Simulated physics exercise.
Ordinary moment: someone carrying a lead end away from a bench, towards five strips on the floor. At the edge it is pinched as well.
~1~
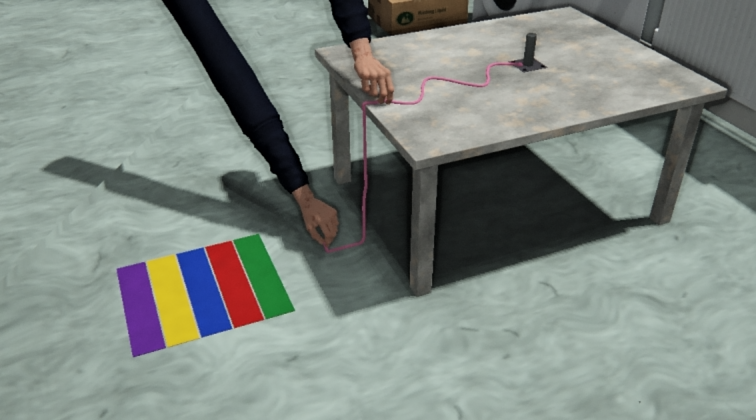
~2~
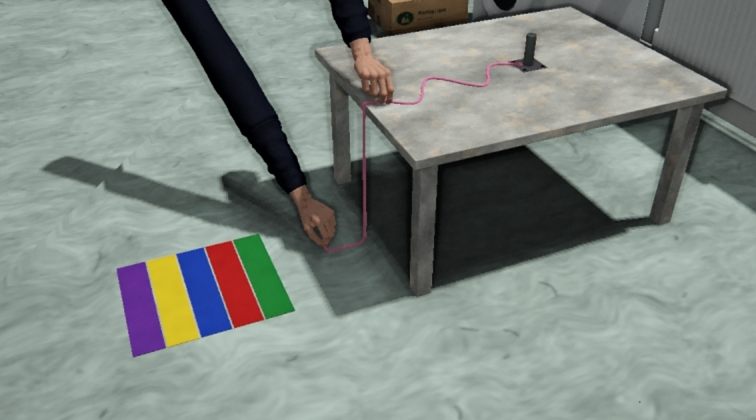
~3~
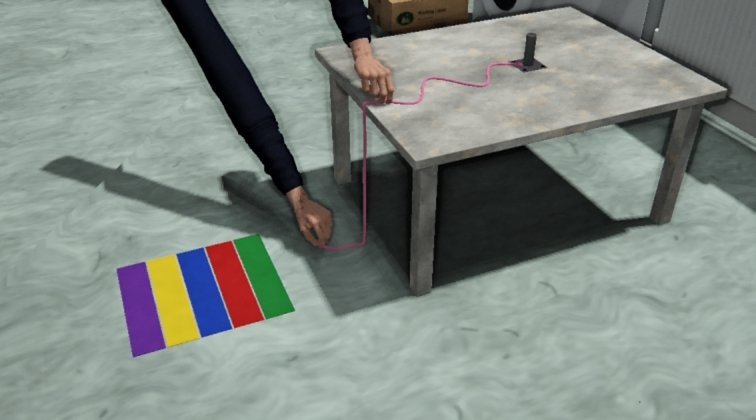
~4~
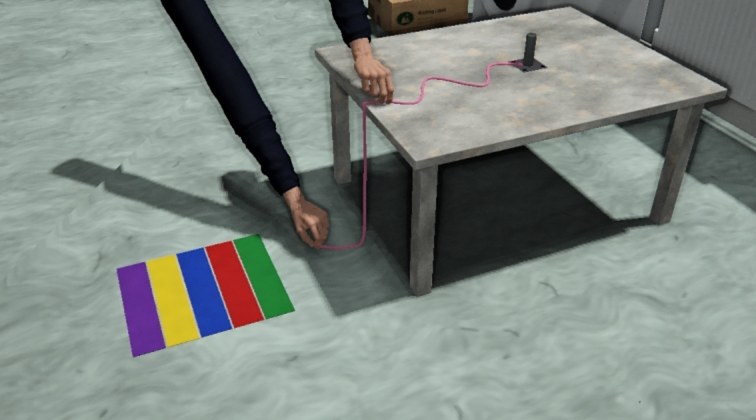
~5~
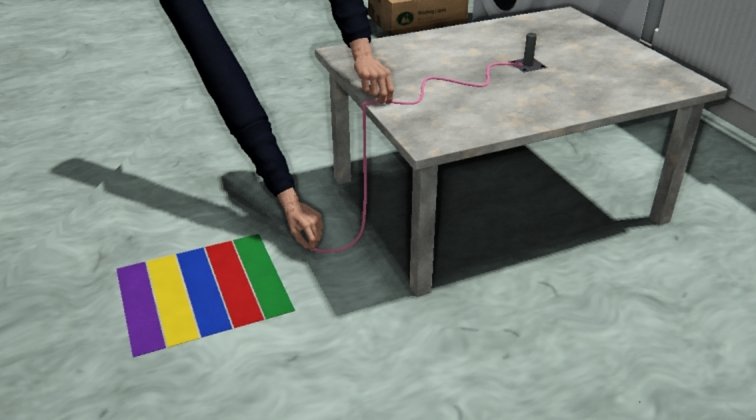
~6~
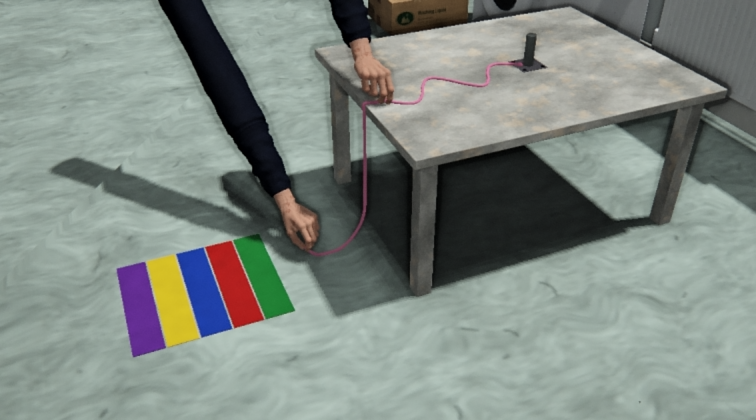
In the video, one hand pinches a pink cord at the edge of a grey table while the other, holding its lower end near the floor, moves slightly left toward five coloured strips, and the hanging cord curves a little.
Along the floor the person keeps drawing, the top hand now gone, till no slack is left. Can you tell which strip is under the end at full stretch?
Yes, the purple one.
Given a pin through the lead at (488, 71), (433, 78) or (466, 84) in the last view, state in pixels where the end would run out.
Estimated spots in sequence: (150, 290), (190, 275), (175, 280).
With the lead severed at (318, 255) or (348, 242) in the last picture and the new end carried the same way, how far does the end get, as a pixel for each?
Try one: (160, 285); try two: (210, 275).
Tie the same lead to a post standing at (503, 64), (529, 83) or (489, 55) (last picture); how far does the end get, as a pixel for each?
In that order: (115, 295), (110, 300) and (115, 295).
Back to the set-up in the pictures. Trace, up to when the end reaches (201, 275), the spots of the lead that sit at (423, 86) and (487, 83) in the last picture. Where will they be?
The first goes to (385, 98), the other to (458, 80).
Soon after, end near (201, 275); over blue.
After that, end near (162, 285); over yellow.
At the stop, end near (138, 291); over purple. It gets as far as the purple strip.
